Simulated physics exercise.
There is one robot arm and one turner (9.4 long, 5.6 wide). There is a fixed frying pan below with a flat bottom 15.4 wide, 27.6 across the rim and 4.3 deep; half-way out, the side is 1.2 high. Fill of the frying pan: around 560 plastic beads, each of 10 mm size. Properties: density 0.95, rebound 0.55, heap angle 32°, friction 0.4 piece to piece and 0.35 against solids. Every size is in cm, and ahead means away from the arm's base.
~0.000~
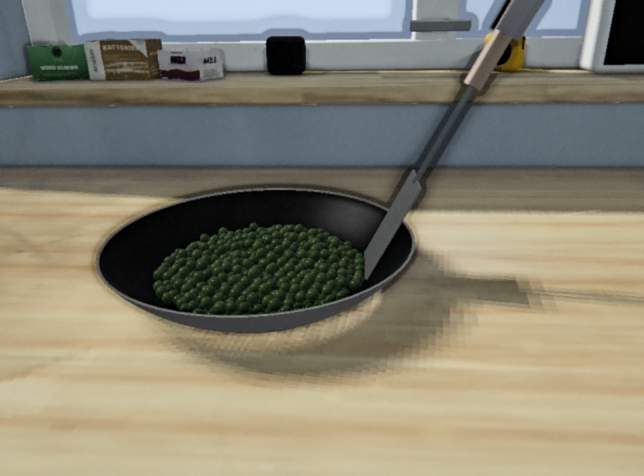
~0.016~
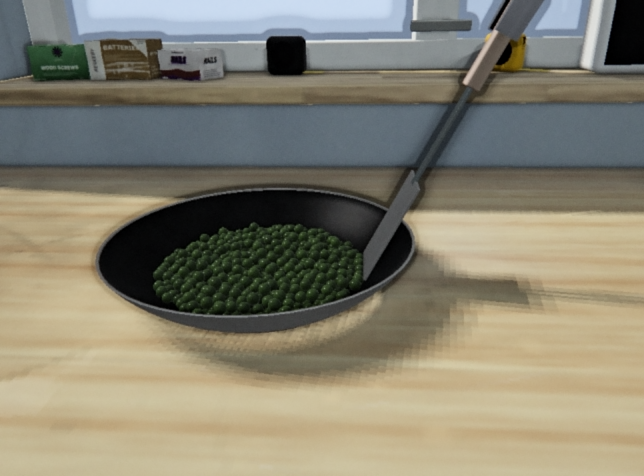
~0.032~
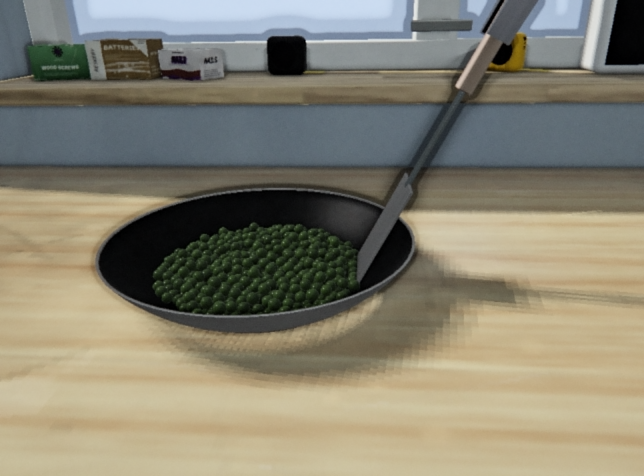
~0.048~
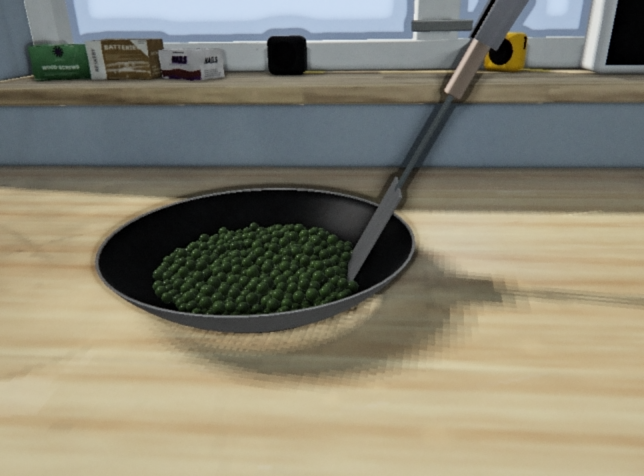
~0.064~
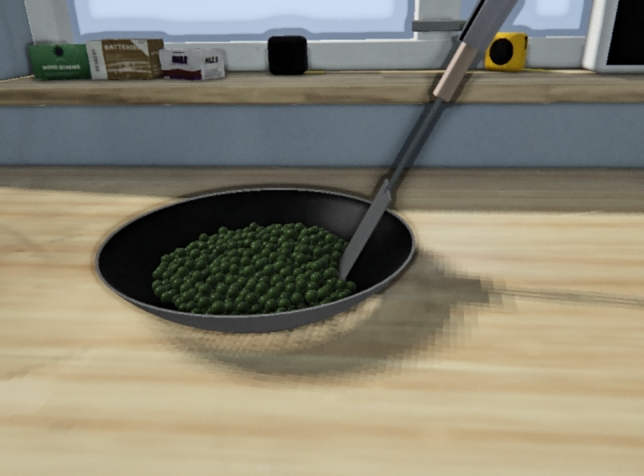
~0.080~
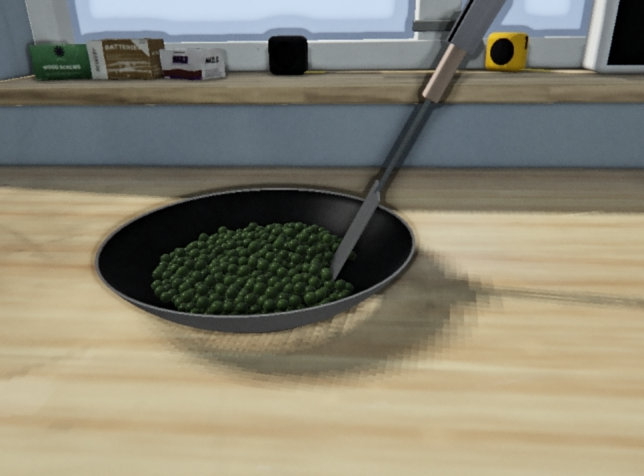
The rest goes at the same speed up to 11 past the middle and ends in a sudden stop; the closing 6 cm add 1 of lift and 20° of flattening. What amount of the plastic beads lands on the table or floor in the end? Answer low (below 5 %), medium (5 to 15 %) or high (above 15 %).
Medium.
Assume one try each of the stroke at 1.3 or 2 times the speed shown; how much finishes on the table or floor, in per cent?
Some 15 per cent, then some 20 per cent, on the table or floor.
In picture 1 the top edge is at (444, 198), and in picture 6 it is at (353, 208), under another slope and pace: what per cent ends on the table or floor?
Close to 20 in a hundred.
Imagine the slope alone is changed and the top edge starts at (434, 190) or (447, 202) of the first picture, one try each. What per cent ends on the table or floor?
Close to 10 and 5 percent respectively.
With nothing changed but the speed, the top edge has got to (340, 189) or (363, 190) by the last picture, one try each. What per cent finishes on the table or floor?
Close to 25 per cent in the first try and close to 20 per cent in the second.
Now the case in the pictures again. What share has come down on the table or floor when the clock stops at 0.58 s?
Roughly 10 percent of it.
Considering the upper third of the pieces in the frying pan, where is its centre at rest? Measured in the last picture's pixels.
At about (194, 255).
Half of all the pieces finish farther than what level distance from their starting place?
Some 3 cm.
After 0.20 s, sloping 63°, highest piece 3 above the table; 559 in the frying pan.
After 0.32 s, sloping 58°, highest piece 5 above the table; 559 in the frying pan.
After 0.58 s, sloping 43°, highest piece 5 above the table; 500 in the frying pan, 57 on the table or floor, 2 on the blade or in flight.
After 1.63 s, sloping 43°, highest piece 5 above the table; 500 in the frying pan, 59 on the table or floor.
At rest, 500 in the frying pan, 59 on the table or floor. That is 11 % on the table or floor.
